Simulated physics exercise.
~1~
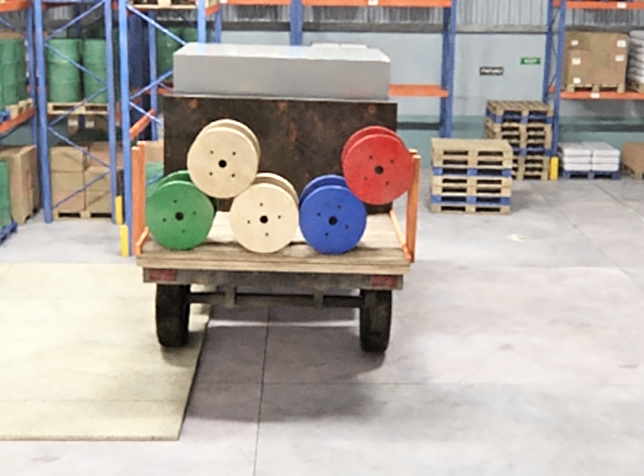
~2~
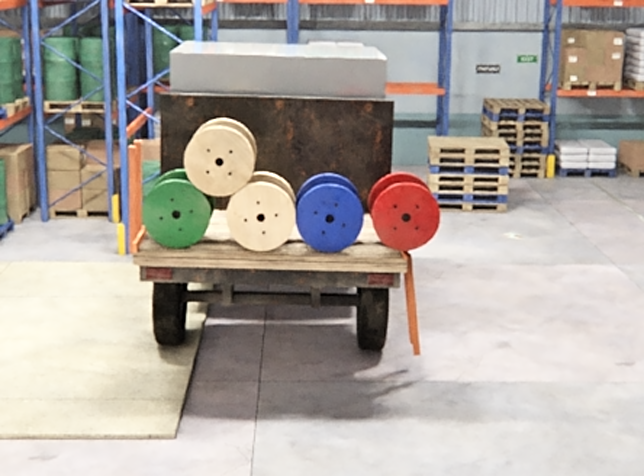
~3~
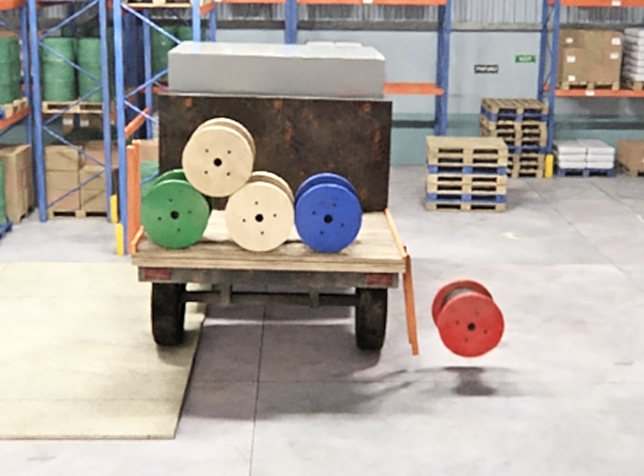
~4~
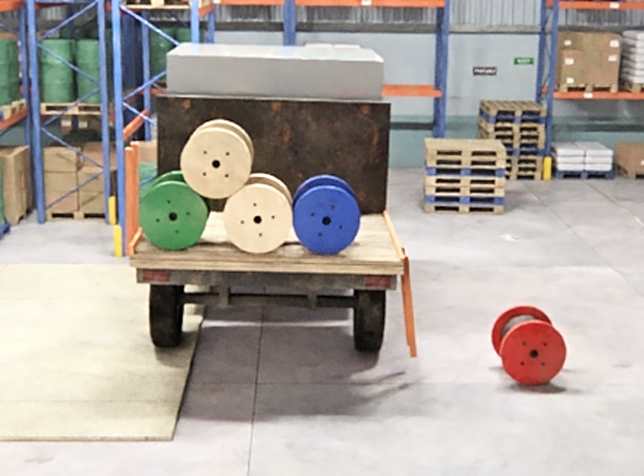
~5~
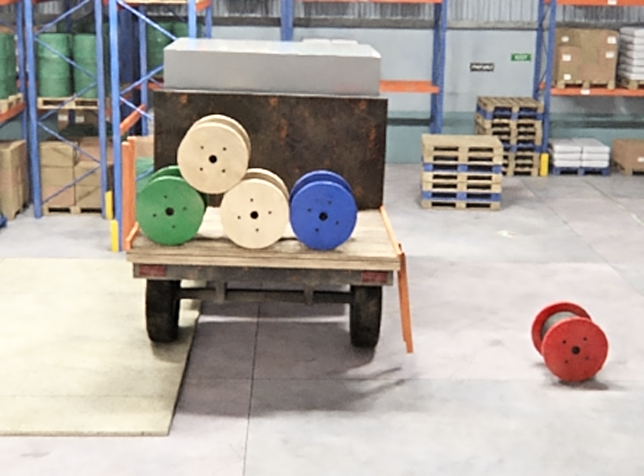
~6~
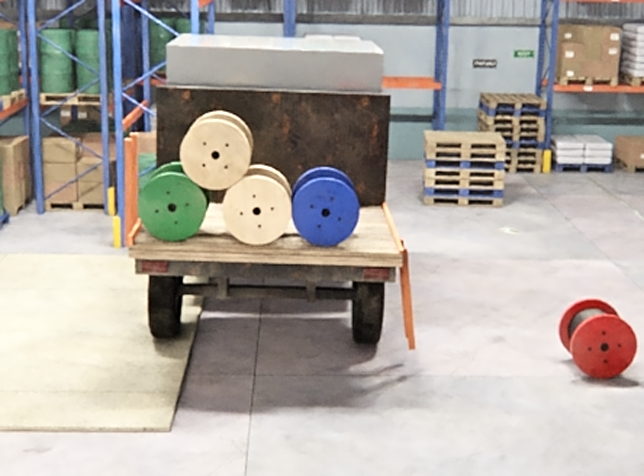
In a warehouse, five cable reels sit on a flatbed's deck as the right-hand post swings out and down; the red reel drops off that side and rolls away right across the floor, while the green, blue and two plain reels stay aboard.
